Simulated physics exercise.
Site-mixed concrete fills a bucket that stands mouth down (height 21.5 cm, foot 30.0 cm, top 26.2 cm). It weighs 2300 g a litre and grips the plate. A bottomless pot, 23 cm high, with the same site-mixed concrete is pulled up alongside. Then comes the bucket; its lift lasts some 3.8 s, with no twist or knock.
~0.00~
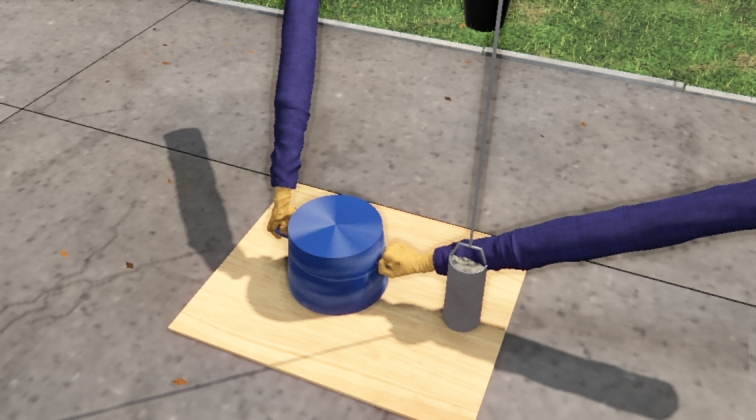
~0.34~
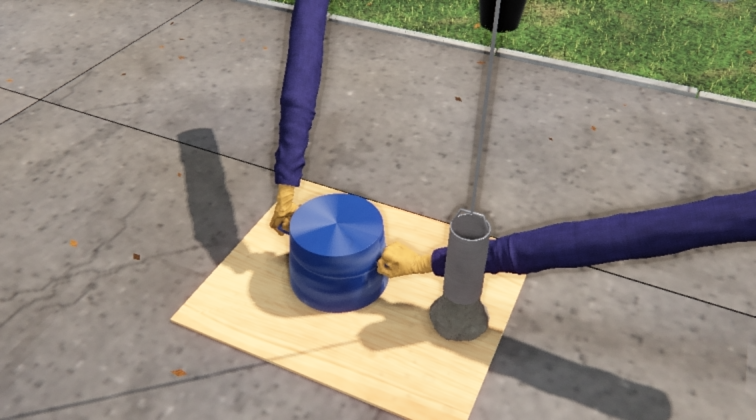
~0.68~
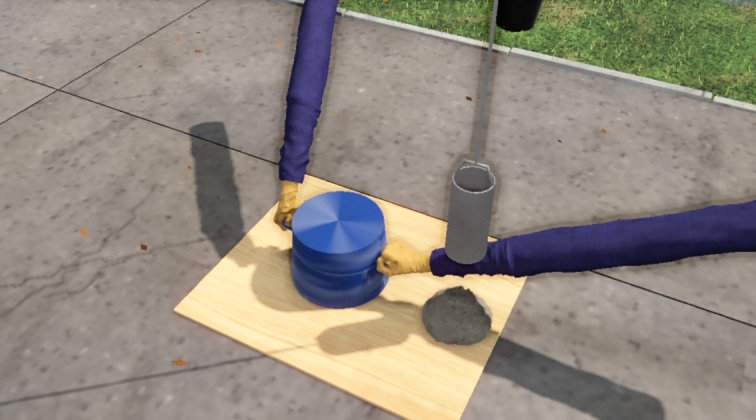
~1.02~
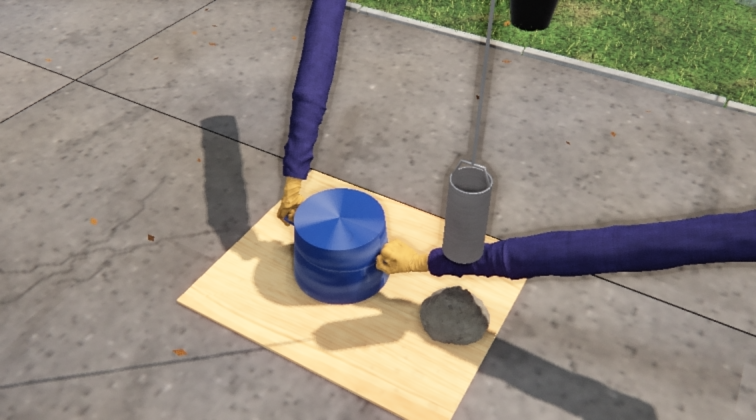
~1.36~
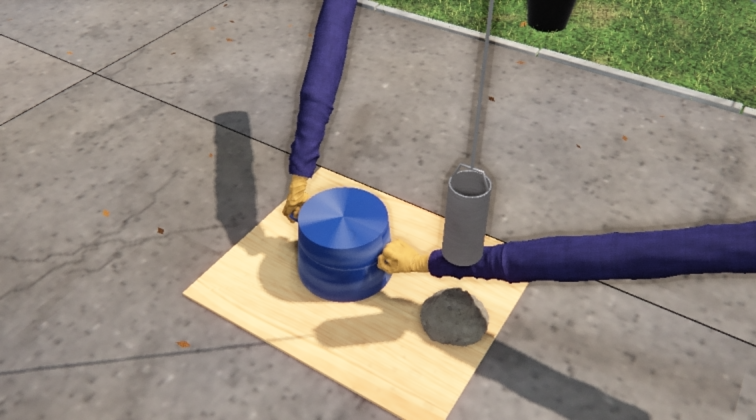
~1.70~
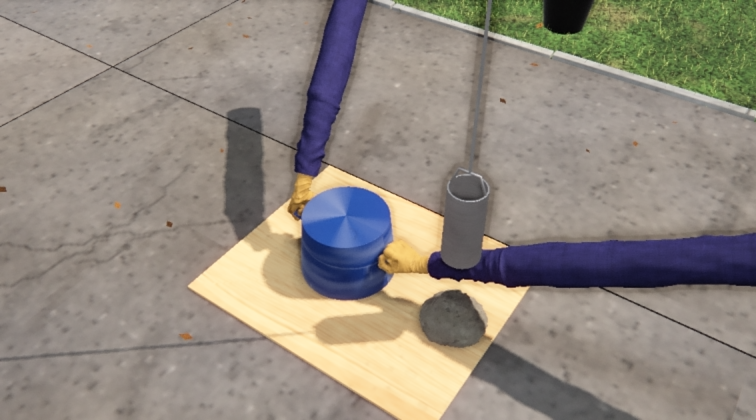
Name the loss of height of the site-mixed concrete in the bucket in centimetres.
Expect roughly 9 cm.
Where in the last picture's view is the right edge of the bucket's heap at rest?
Around (422, 268).
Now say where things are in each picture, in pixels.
The first picture shows middle of the pot's mouth at (469, 260), still down; middle of the bucket's top at (336, 225), not yet moved.
The second picture shows middle of the pot's mouth at (470, 228), raised 13 cm; middle of the bucket's top at (337, 224), not yet moved.
The third picture shows middle of the pot's mouth at (474, 180), raised 29 cm; what the pot left 9.9 cm high and 20 cm wide, top at (459, 298); middle of the bucket's top at (338, 221), not yet moved.
The fourth picture shows middle of the pot's mouth at (471, 181), raised 29 cm; what the pot left 9.9 cm high and 20 cm wide, top at (457, 298); middle of the bucket's top at (340, 218), not yet moved.
The fifth picture shows middle of the pot's mouth at (470, 184), raised 29 cm; what the pot left 9.9 cm high and 20 cm wide, top at (456, 299); middle of the bucket's top at (343, 217), not yet moved.
The sixth picture shows middle of the pot's mouth at (468, 189), raised 29 cm; what the pot left 9.9 cm high and 20 cm wide, top at (455, 301); middle of the bucket's top at (346, 216), not yet moved.
After 2.7 s, the bucket is up 5.5 cm; the site-mixed concrete has come down 3.3 cm to 18 cm and is 38 cm wide.
After 3.6 s, the bucket is up 13 cm; the site-mixed concrete has come down 8.4 cm to 13 cm and is 47 cm wide.
After 4.6 s, the bucket is up 22 cm; the site-mixed concrete has come down 8.5 cm to 13 cm and is 48 cm wide.
After 5.7 s, the bucket is clear; the site-mixed concrete has come down 8.6 cm to 13 cm and is 48 cm wide.
After 6.1 s, at rest, the bucket is clear; the site-mixed concrete has come down 8.6 cm to 13 cm and is 48 cm wide.
